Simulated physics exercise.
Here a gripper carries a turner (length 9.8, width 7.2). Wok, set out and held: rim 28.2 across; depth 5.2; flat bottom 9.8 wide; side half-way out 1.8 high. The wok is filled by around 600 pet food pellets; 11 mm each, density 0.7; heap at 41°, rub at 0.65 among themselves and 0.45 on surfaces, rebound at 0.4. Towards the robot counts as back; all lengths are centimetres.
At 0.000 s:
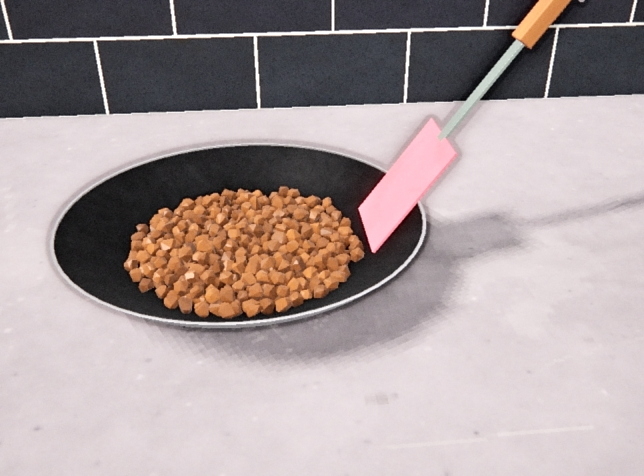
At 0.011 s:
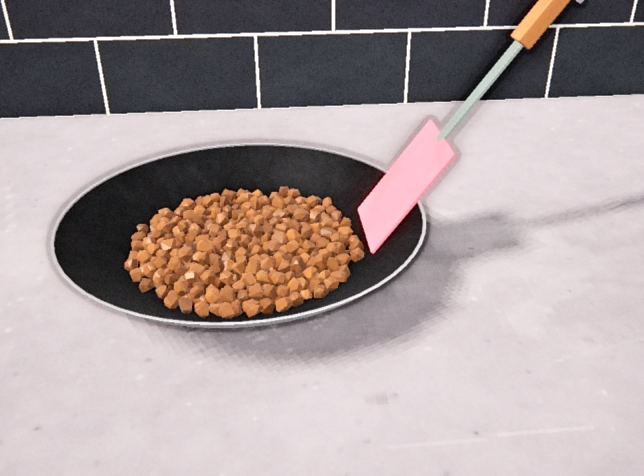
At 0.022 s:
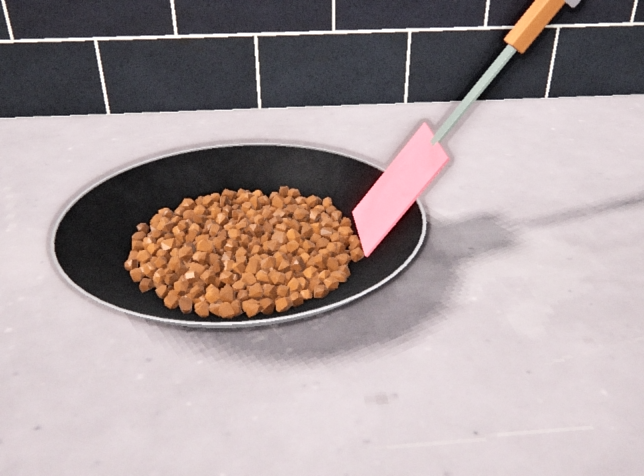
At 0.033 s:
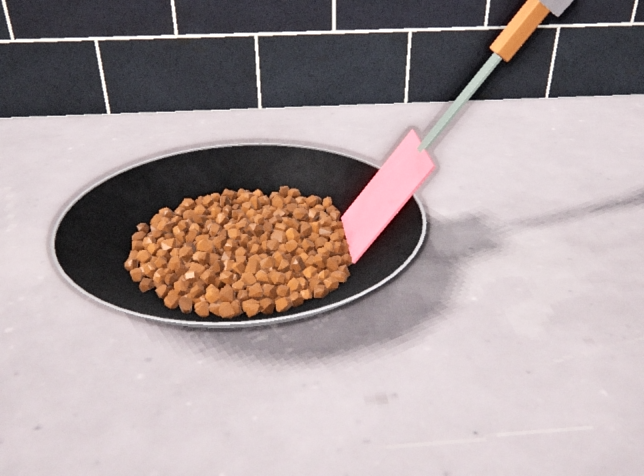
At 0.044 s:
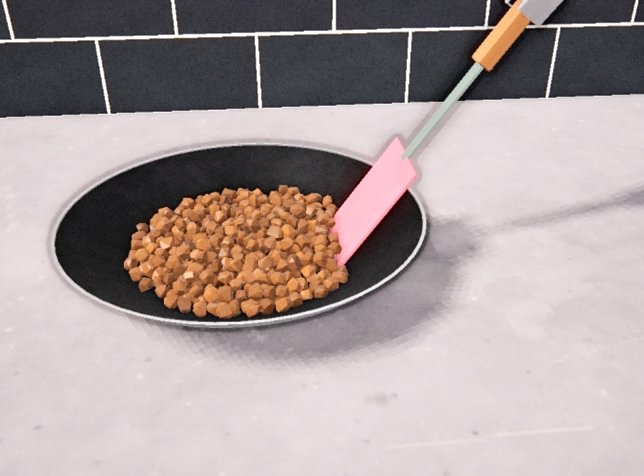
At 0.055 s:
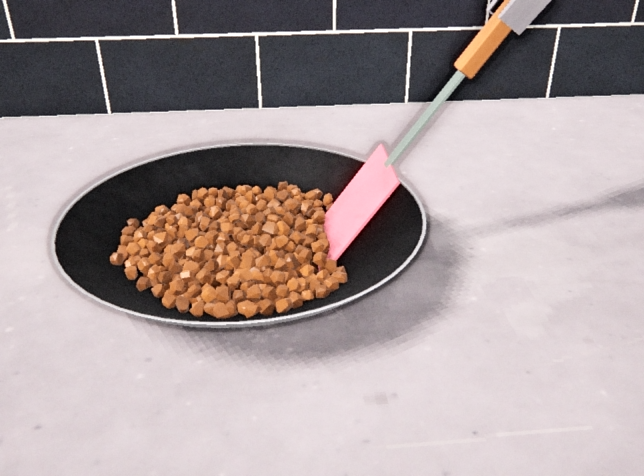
A pink turner slid leftward into a black wok of brown pellets, pressing against the right side of the pile and nudging it slightly left, while the wok stayed still on the counter.
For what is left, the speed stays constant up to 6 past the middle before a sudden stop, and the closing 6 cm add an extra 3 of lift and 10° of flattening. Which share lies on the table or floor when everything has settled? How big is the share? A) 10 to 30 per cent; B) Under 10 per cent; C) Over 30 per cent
10 to 30 per cent (A).
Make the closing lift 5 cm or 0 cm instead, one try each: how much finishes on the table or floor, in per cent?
I'd say close to 15 percent for the first and close to 20 percent for the second.
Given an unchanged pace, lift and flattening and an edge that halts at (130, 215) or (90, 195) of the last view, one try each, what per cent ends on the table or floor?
Some 45 and 50 per cent.
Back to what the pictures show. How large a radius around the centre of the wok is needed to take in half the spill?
24 cm.
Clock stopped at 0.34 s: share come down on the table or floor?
15 per cent.
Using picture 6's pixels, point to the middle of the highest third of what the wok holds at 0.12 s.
Roughly pixel (178, 217).
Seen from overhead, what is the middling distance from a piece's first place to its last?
I'd guess close to 6 centimetres.
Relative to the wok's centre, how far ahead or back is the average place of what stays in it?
Roughly 5.0 cm ahead of the centre.
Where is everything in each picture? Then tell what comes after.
In the first frame, the turner top edge at (444, 135), sloping 54°; upper third of the load around (248, 235), from x 130 to 360, top at y 195; 596 in the wok.
In the second frame, the turner top edge at (443, 136), sloping 54°; upper third of the load around (248, 235), from x 130 to 360, top at y 195.
In the third frame, the turner top edge at (437, 140), sloping 54°; upper third of the load around (248, 235), from x 130 to 360, top at y 195.
In the fourth frame, the turner top edge at (423, 147), sloping 54°; upper third of the load around (249, 235), from x 135 to 350, top at y 195.
In the fifth frame, the turner top edge at (407, 155), sloping 54°; upper third of the load around (249, 235), from x 130 to 340, top at y 190.
In the sixth frame, the turner top edge at (390, 162), sloping 54°; upper third of the load around (238, 230), from x 120 to 340, top at y 190; 596 in the wok.
After 0.09 s, sloping 54°, highest piece 7 above the table; 596 in the wok.
After 0.12 s, sloping 51°, highest piece 8 above the table; 591 in the wok, 5 on the blade or in flight.
After 0.34 s, sloping 44°, highest piece 7 above the table; 480 in the wok, 93 on the table or floor, 23 on the blade or in flight.
After 1.39 s, sloping 44°, highest piece 6 above the table; 479 in the wok, 117 on the table or floor.
In the end, 479 in the wok, 117 on the table or floor. That is 20 % on the table or floor.
